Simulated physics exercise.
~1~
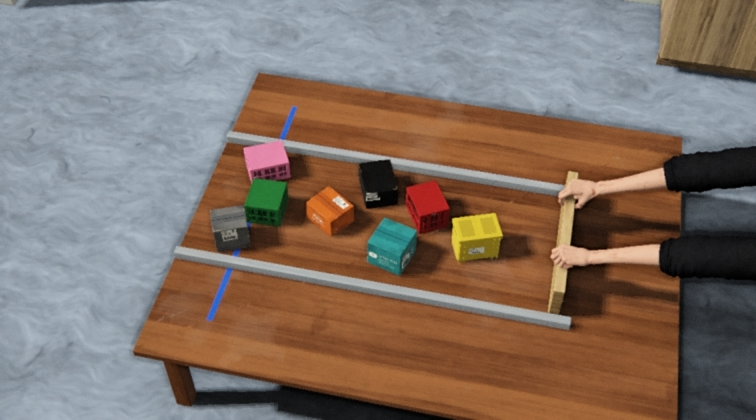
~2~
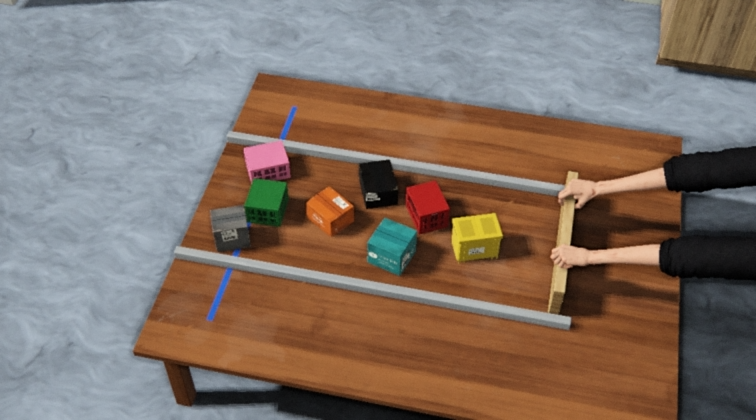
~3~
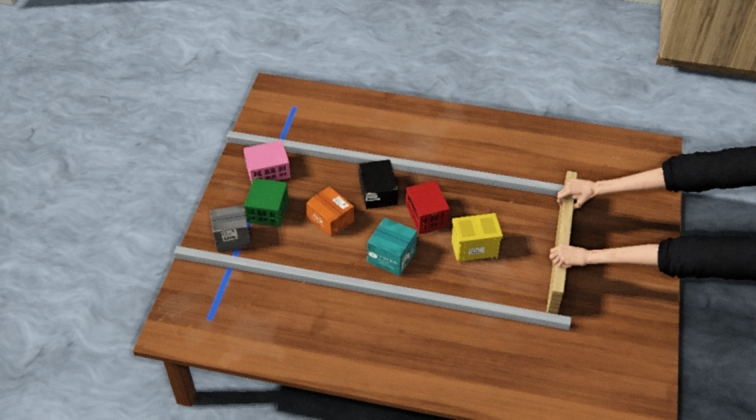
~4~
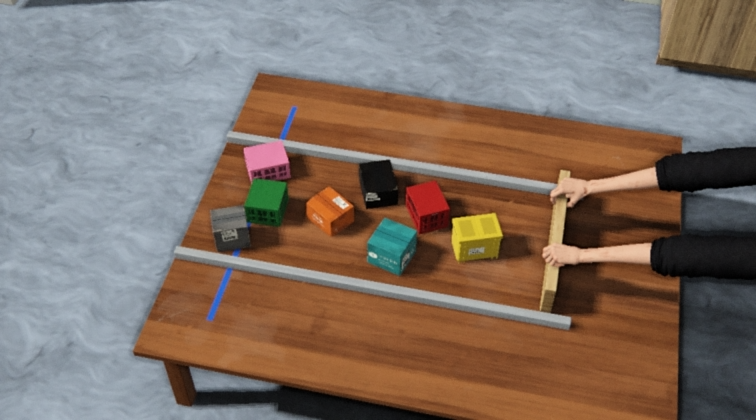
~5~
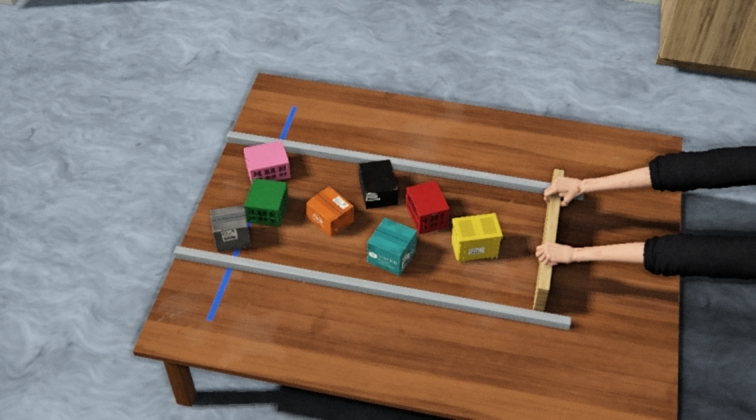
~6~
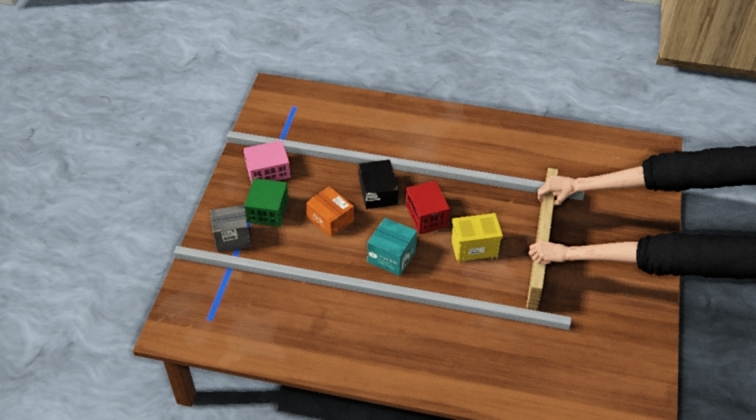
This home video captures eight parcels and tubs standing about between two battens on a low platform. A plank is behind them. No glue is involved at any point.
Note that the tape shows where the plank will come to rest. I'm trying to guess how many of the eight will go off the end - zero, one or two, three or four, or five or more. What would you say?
Just three or four drop.
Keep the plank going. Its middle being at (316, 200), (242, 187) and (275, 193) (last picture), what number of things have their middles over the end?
By position: 0 / 5 / 2.
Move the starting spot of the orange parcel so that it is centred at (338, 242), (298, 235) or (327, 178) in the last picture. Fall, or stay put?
In order of the places given, the orange parcel rests steady, then rests steady, then is gone.
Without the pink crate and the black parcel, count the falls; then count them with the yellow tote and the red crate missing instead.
You'd count 2 the first time and 0 the second time.
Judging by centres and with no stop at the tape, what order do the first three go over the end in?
Listed earliest first: Green crate, pink crate, orange parcel.
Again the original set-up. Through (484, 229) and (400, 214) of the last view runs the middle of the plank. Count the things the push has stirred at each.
It comes to 1 for the first spot, 4 for the other.
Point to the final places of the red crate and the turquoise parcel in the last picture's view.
Around (250, 169) and around (227, 217).
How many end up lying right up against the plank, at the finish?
It adds up to 3.
Soon after, none off yet; grey parcel at rest near (230, 229); pink crate at rest near (267, 163); green crate at rest near (267, 202).
At rest, the number that fall off is three or four; fallen, orange parcel, green crate and pink crate.
